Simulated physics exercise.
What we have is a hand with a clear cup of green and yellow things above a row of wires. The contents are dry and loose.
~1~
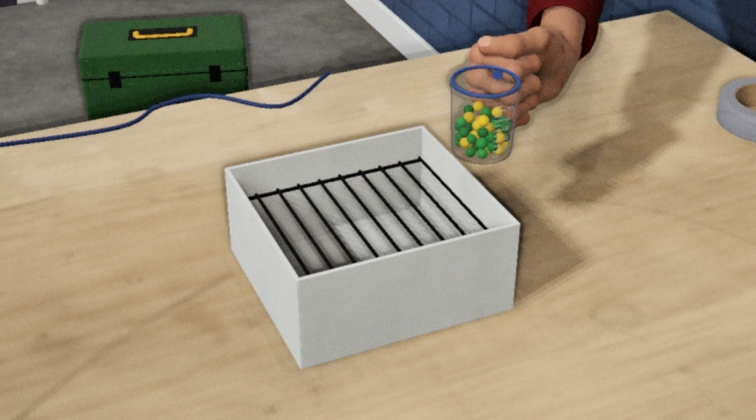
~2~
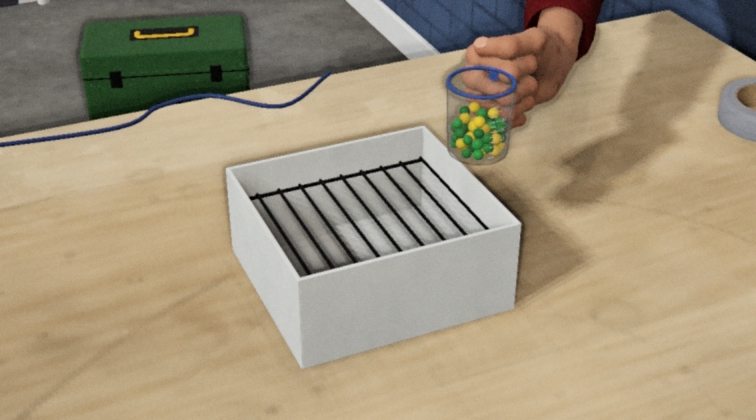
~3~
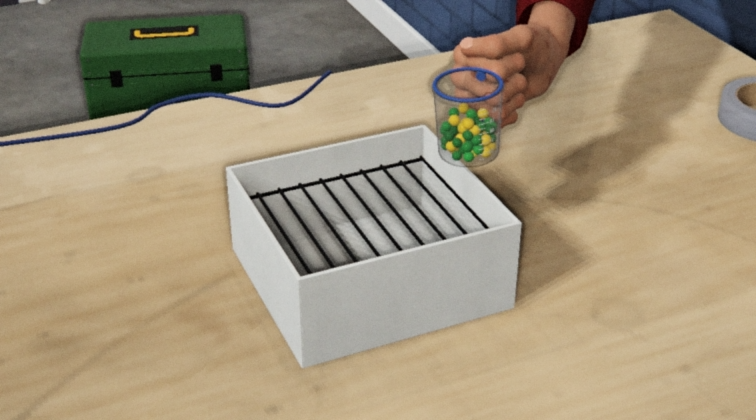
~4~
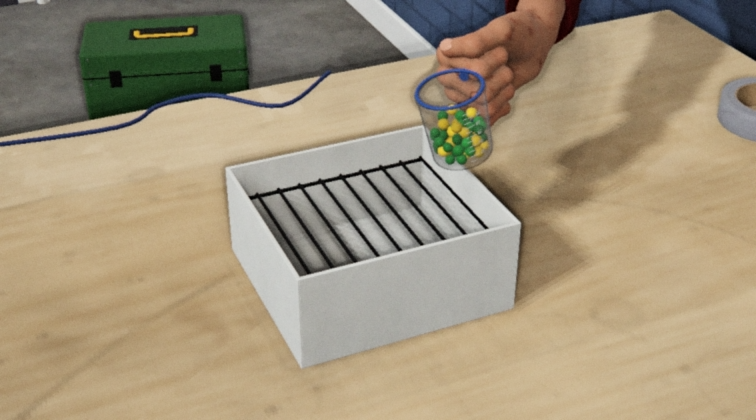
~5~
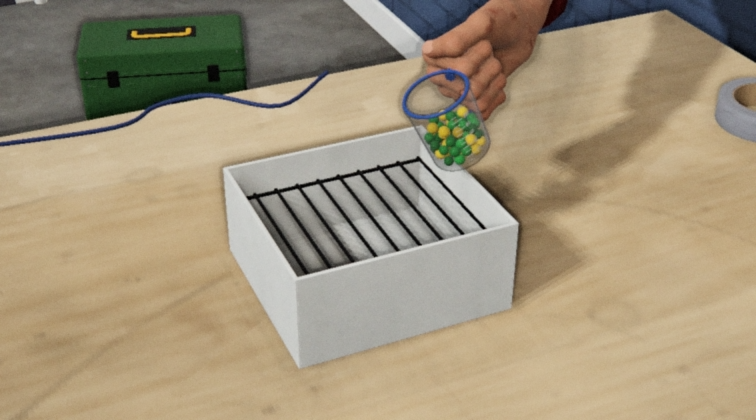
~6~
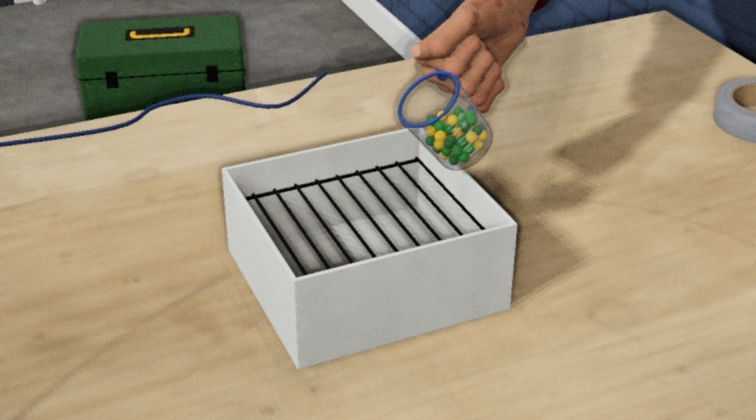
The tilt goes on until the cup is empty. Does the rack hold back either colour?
The green ones fall between the wires and the yellow ones fall between the wires.
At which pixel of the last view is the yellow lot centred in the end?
At about (351, 257).
Then, 0.25 s later than the last frame, green ones, every one in the cup; yellow ones, every one in the cup.
Then, 0.58 s later than the last frame, green ones, every one in the cup; yellow ones, every one in the cup.
Then, 0.92 s later than the last frame, green ones, roughly half in the cup, roughly a third on or over the wires, about a tenth under the rack; yellow ones, roughly half in the cup, roughly a third on or over the wires, about a tenth under the rack.
When it is over, green ones, every one under the rack; yellow ones, every one under the rack.
